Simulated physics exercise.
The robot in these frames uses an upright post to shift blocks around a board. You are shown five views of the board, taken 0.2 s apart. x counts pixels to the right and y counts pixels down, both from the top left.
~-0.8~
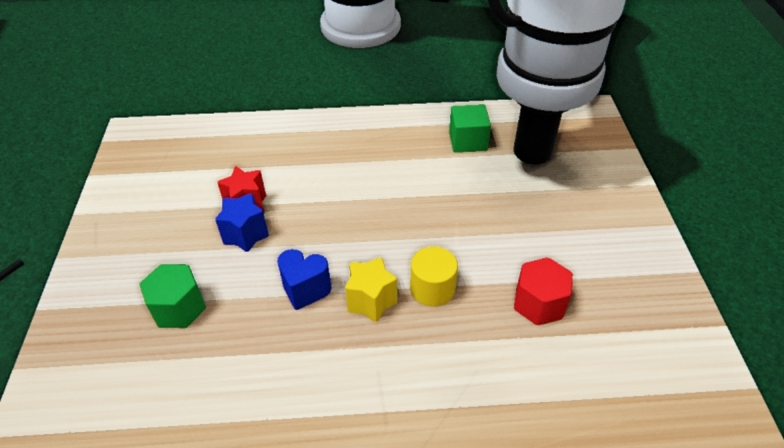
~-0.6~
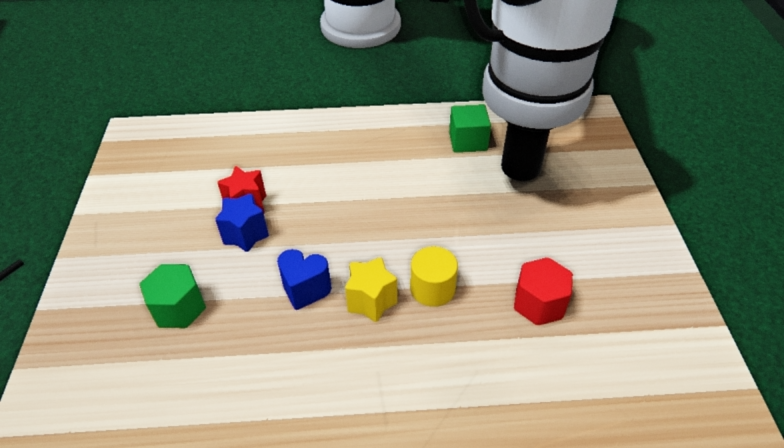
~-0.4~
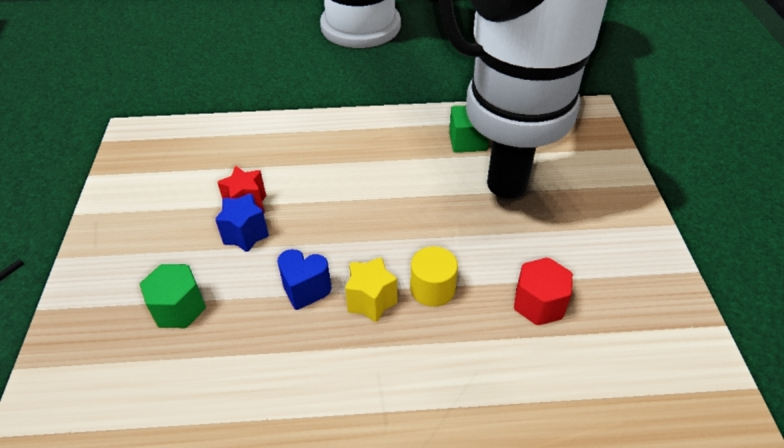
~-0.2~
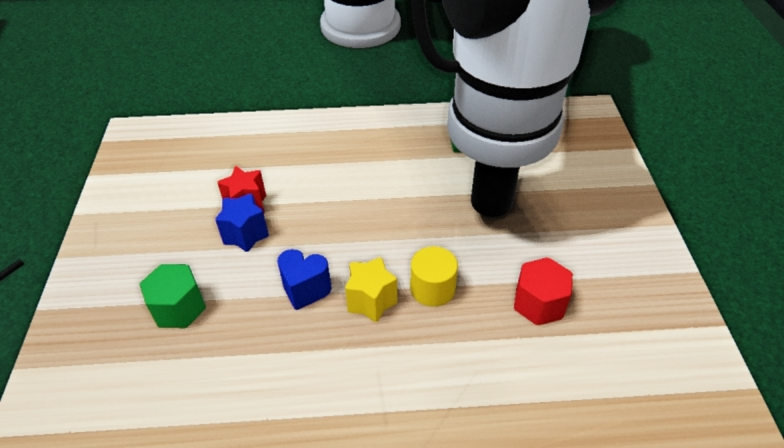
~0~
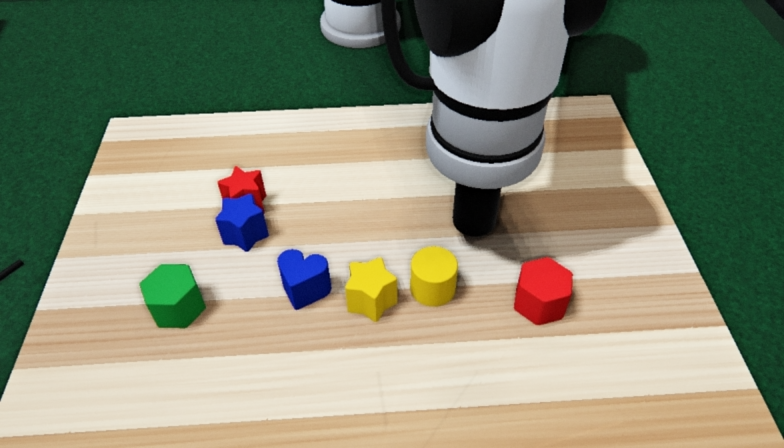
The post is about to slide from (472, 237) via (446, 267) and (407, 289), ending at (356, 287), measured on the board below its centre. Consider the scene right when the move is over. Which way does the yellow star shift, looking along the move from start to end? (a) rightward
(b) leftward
I choose a.
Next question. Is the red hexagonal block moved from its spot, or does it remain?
That block stays.
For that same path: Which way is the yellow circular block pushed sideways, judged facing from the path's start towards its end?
Left.
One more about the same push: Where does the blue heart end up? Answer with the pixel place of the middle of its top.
The spot you're after is about (269, 265) in the image.
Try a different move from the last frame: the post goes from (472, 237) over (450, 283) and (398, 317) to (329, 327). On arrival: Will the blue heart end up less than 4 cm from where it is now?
Yes - that is the case.
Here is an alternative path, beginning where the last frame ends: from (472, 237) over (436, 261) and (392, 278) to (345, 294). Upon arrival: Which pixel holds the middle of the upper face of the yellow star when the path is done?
Its top centre is at about (333, 305).
What follows on the original path. One third of the way, post (447, 253); yellow circular block (426, 274).
Two thirds of the way, post (407, 275); yellow star (365, 277); yellow circular block (402, 304).
At the end, post (355, 273); blue heart (269, 265); yellow star (316, 281); yellow circular block (400, 304); red hexagonal block still.
